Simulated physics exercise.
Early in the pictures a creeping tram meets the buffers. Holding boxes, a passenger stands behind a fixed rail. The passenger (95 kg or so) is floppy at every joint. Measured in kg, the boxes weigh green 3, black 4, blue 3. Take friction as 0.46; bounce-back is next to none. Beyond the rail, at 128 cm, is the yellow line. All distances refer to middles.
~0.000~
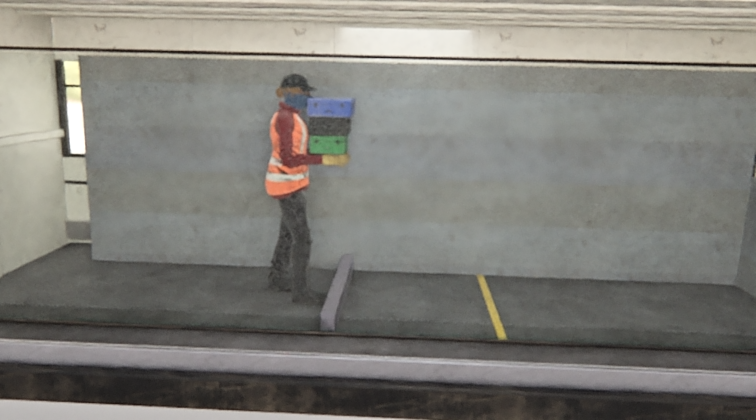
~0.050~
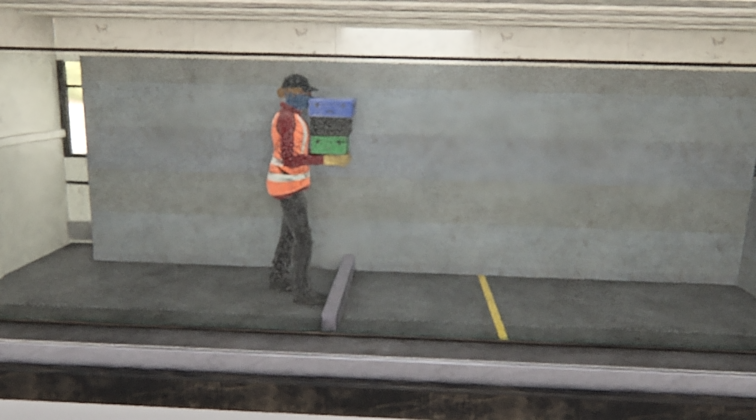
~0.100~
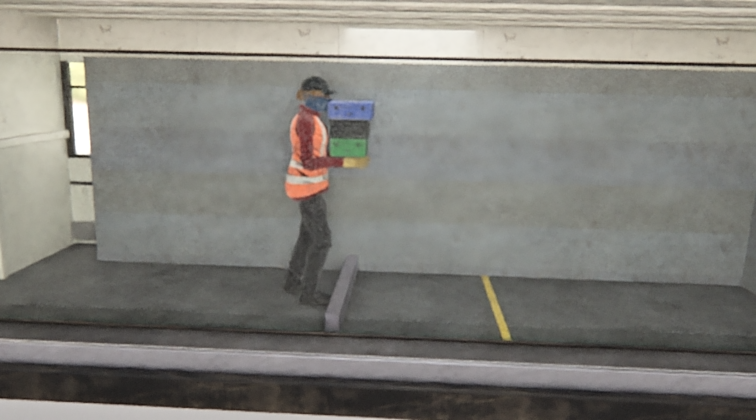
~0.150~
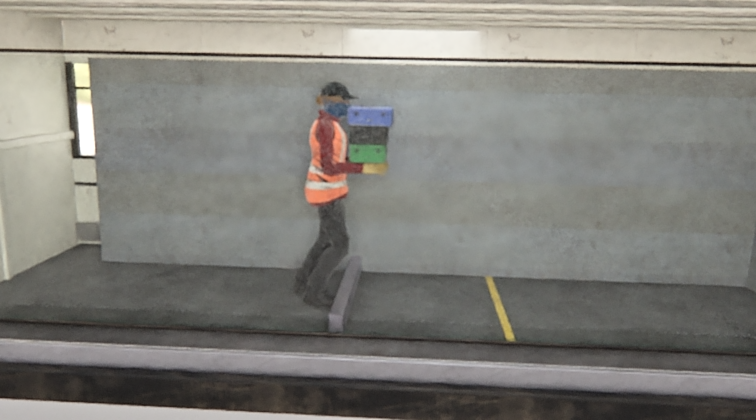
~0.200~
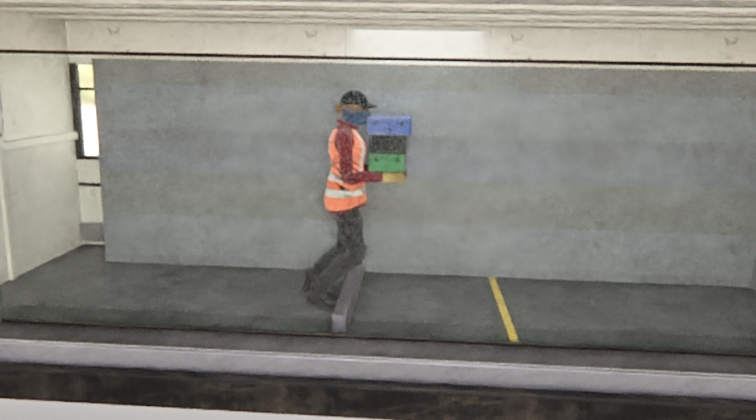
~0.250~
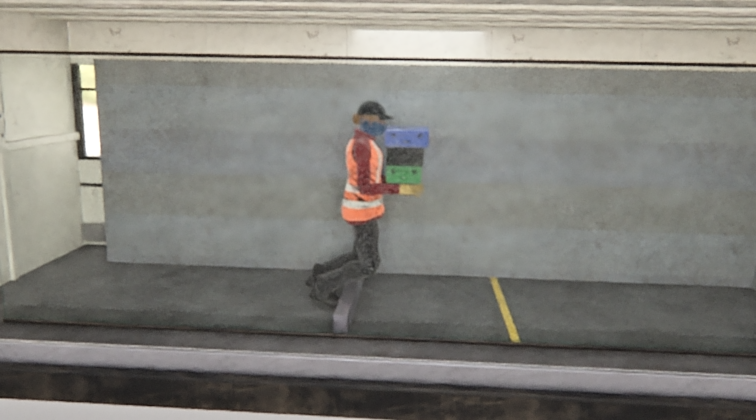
The video shows a person in a cap and orange vest holding a stack of blue, black and green boxes; the figure shifts right toward a yellow floor line, legs trailing at a low rail, body and boxes sinking slightly.
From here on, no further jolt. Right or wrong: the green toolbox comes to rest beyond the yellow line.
Right.
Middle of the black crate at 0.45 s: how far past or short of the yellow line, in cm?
About 30 cm short.
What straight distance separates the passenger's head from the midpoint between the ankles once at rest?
It ends up about 100 cm from head to the midpoint of the ankles.
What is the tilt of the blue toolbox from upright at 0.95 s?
Roughly 90 degrees.
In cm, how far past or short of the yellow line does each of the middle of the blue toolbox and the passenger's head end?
Both go past - the blue toolbox by 210 cm and the passenger's head by 50 cm.
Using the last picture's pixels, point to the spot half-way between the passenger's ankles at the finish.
Estimated spot: About (446, 282).
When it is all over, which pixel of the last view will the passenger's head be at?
Somewhere about (566, 271) in the last picture.
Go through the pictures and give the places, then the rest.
In the first frame, green toolbox (330, 143), black crate (331, 125), blue toolbox (332, 107), yellow line (498, 325).
In the second frame, green toolbox (331, 143), black crate (332, 125), blue toolbox (333, 107).
In the third frame, green toolbox (350, 146), black crate (351, 127), blue toolbox (352, 110).
In the fourth frame, green toolbox (369, 151), black crate (370, 133), blue toolbox (371, 116).
In the fifth frame, green toolbox (388, 160), black crate (389, 142), blue toolbox (390, 125).
In the sixth frame, green toolbox (404, 172), black crate (406, 154), blue toolbox (407, 137), yellow line (511, 327). Everything loose set off at about 2.4 m/s.
After 0.45 s the green toolbox is 29 cm short of the yellow line, tilted 0°, near (470, 246) in the last picture's view; the black crate 32 cm short of the yellow line, tilted 0°.
After 0.65 s the green toolbox is 28 cm past the yellow line, tilted 0°, near (539, 300) in the last picture's view.
After 0.95 s the green toolbox is 47 cm past the yellow line, tilted 0°, near (563, 300) in the last picture's view; the black crate 112 cm past the yellow line, tilted 145°.
Final state at 2.2 s, green toolbox crosses the yellow line; black crate crosses the yellow line; blue toolbox crosses the yellow line; passenger's head crosses the yellow line.
